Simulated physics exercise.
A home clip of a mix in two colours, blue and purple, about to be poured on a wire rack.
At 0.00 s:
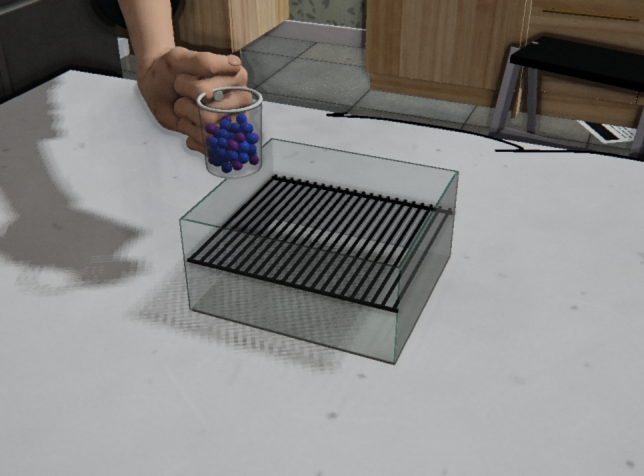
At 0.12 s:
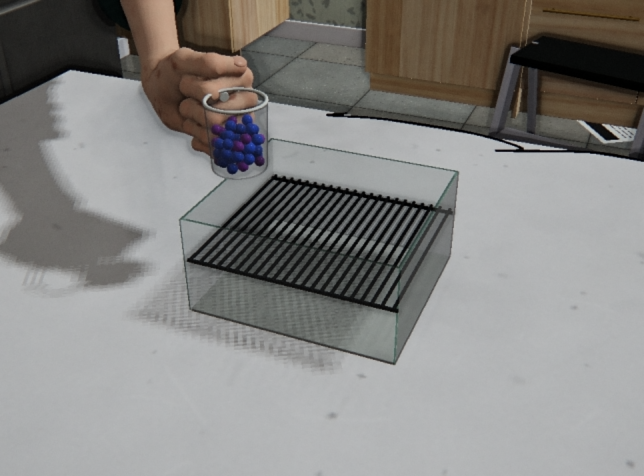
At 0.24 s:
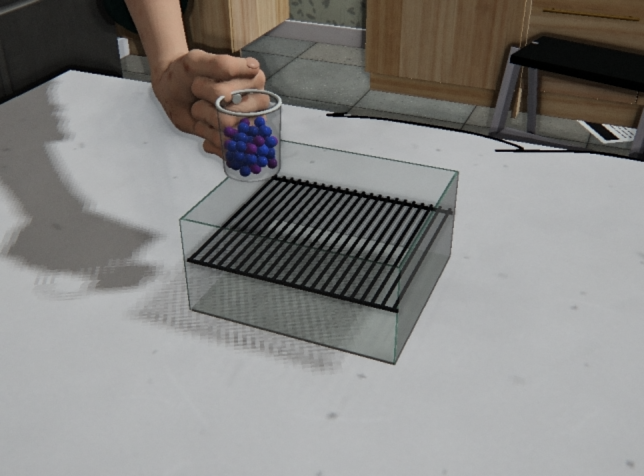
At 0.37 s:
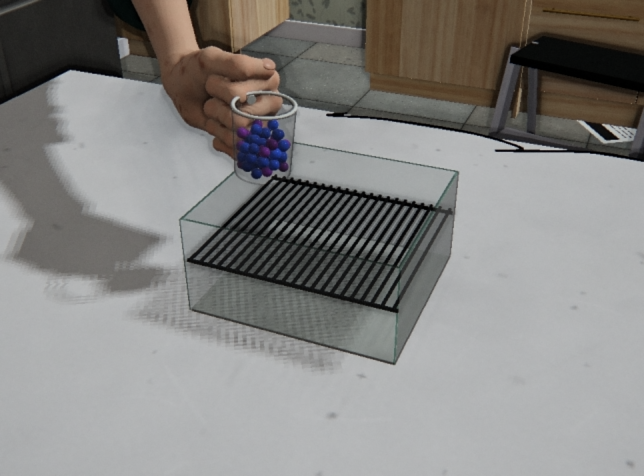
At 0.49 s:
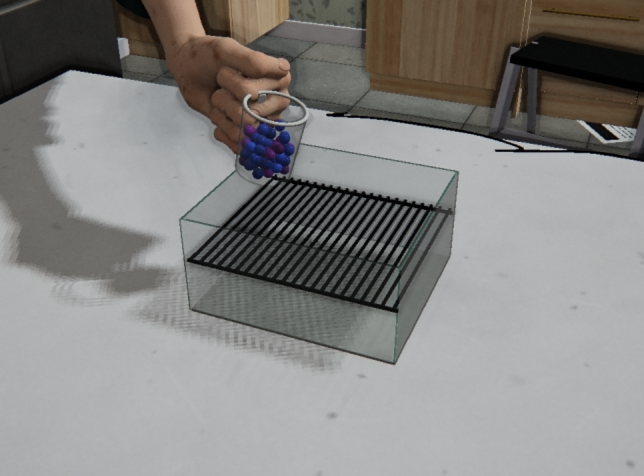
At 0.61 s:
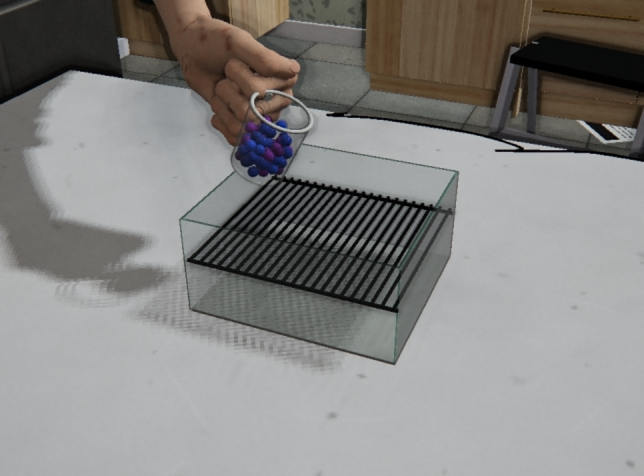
A hand holding a clear cup of small blue and purple balls moved it a little to the right, toward a black wire rack in a glass box, then tilted the cup to the right.
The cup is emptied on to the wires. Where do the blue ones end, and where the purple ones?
Here the blue bits are held back, and the purple bits are held back.
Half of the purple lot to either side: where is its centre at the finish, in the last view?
Close to (332, 228).
Around 1.10 s, blue ones, all in the cup; purple ones, all in the cup.
Around 1.54 s, blue ones, most in the cup, about a quarter on or over the wires; purple ones, about two thirds in the cup, about a third on or over the wires.
Around 1.91 s, blue ones, all on or over the wires; purple ones, all on or over the wires.
Finally (2.8 s), blue ones, all on the wires, none under the rack; purple ones, all on the wires, none under the rack.
